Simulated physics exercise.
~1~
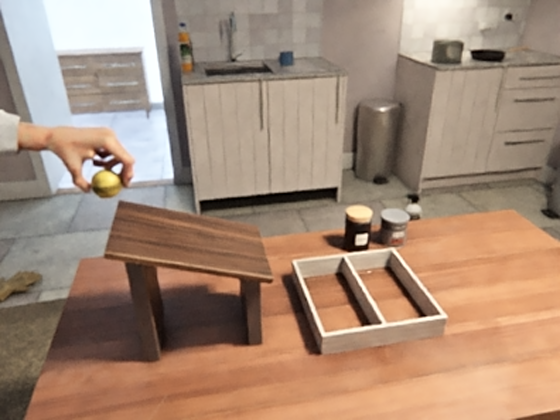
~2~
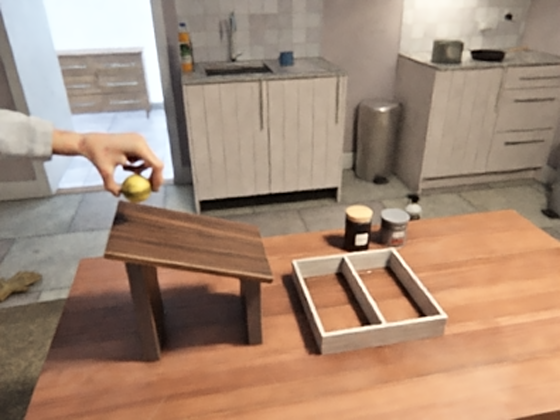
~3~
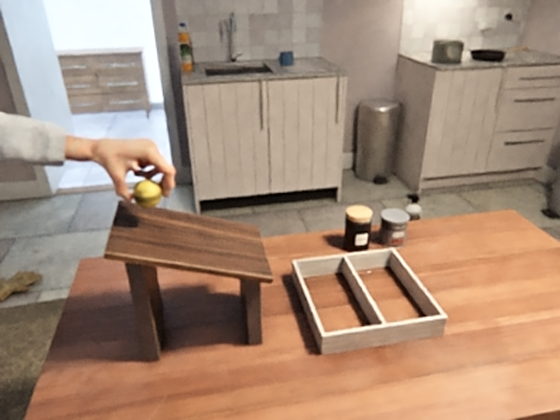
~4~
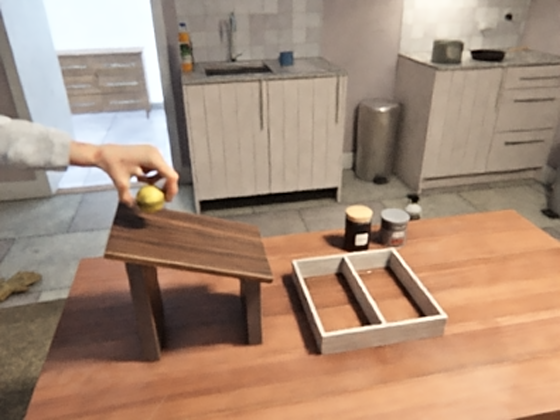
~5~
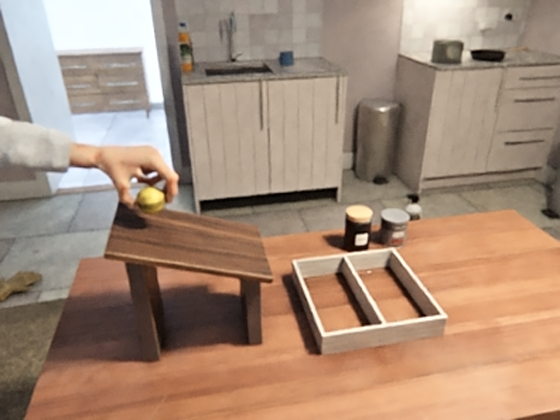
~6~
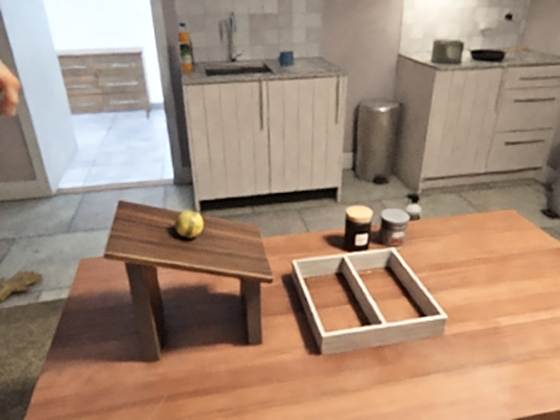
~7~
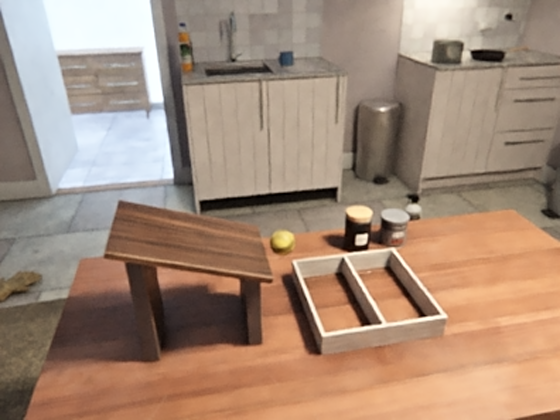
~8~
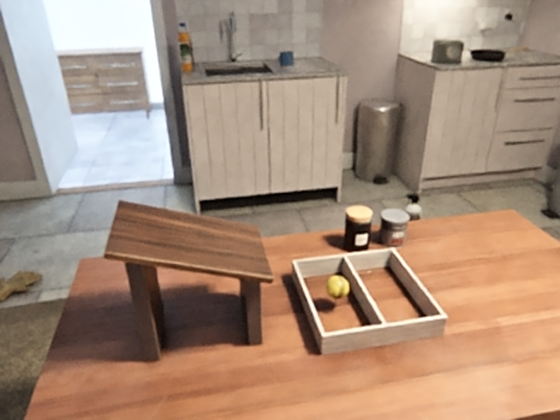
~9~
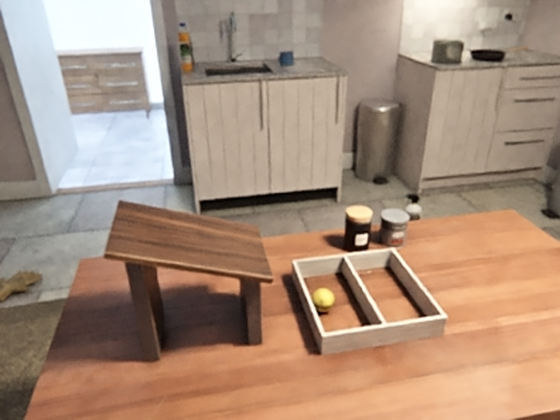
A hand holds a yellow ball over the high left end of a dark wooden ramp on a reddish wooden table, seen from slightly above in a kitchen with pale cabinets. To the right sits a light wooden tray with two open bays, with a black jar and a grey tin behind it. The hand lowers the ball to the board, pauses, then lets go and draws back. The ball rolls down to the right, leaves the board and drops into the tray's nearer bay. It shifts slightly back left and ends there, the jar and tin unmoved.
